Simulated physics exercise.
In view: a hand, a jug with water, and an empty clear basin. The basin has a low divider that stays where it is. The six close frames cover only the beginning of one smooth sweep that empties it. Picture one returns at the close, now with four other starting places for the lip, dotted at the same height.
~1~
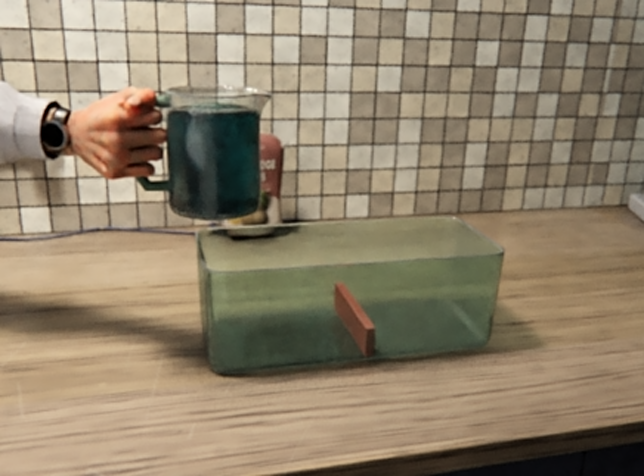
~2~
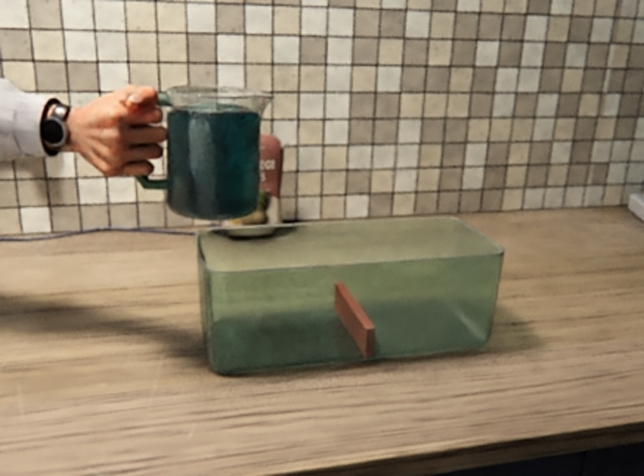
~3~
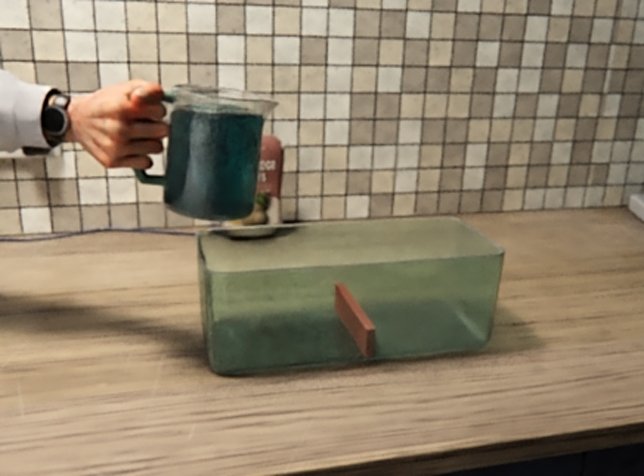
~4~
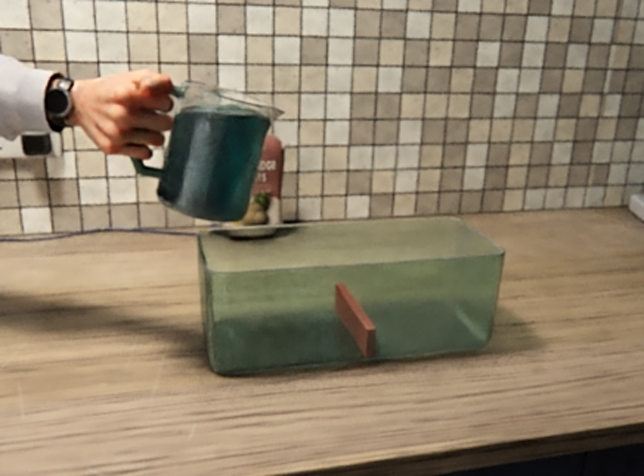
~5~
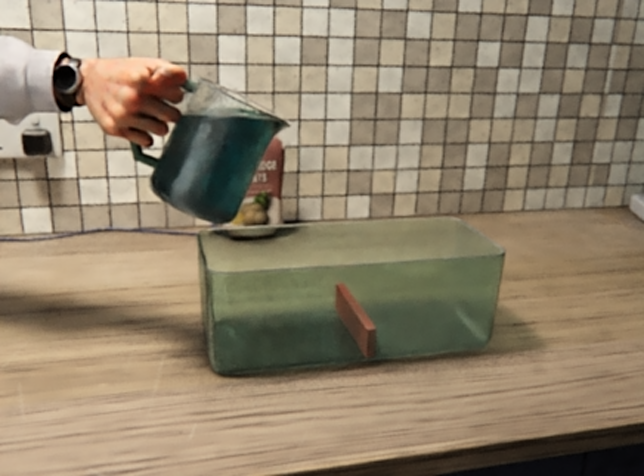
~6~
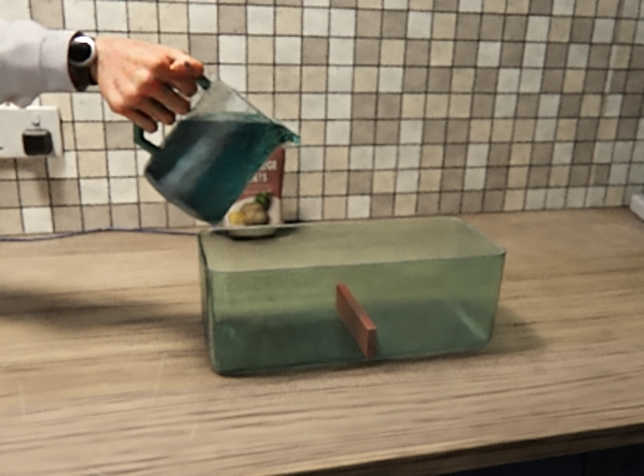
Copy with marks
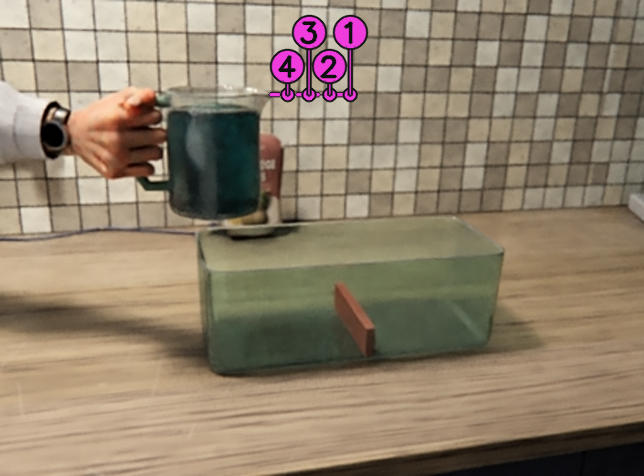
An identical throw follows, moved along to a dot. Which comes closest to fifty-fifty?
I would pick place 3.
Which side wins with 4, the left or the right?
The left one.
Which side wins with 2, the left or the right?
More ends on the right.
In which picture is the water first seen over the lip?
In picture 6.
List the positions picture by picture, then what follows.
Upright, lip at (271, 94); basin from (209, 370) to (487, 342); top of the wall at (354, 303); nothing has left yet.
Upright, lip at (272, 96); nothing has left yet.
Tipped about 7°, lip at (277, 102); nothing has left yet.
Tipped about 15°, lip at (283, 111); nothing has left yet.
Tipped about 25°, lip at (289, 124); nothing has left yet.
Tipped about 37°, lip at (293, 140); water is over the lip, down to (293, 140).
On the marked copy, 1 at (350, 94); 2 at (329, 94); 3 at (309, 94); 4 at (287, 94).
With 1, about 7 % ends left of the wall and 92 % right of it.
With 2, about 20 % ends left of the wall and 80 % right of it.
With 3, about 48 % ends left of the wall and 51 % right of it.
With 4, about 76 % ends left of the wall and 19 % right of it; 5 % is lost outside.
